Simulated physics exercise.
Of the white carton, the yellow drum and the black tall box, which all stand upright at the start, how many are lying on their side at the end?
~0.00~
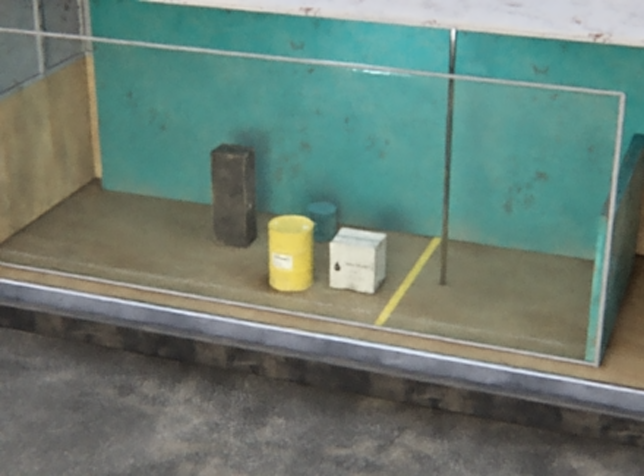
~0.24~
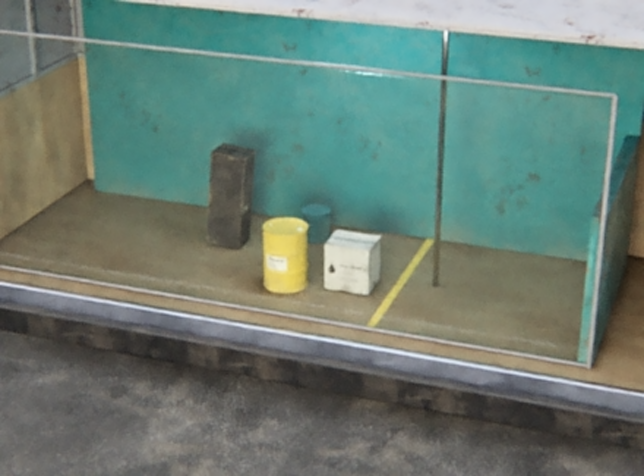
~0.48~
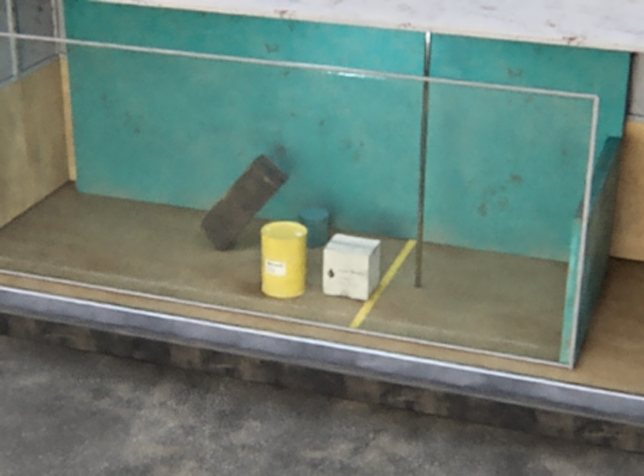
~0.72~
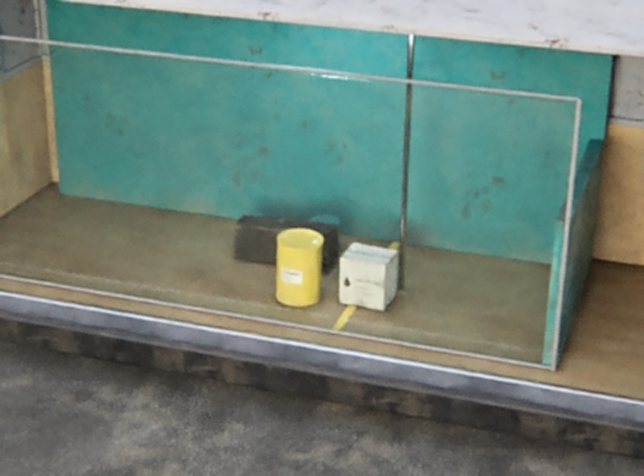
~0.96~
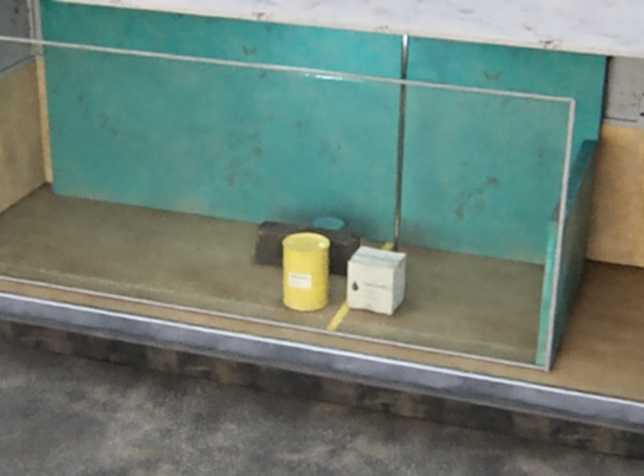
Only one of them ends up on its side, the black tall box.
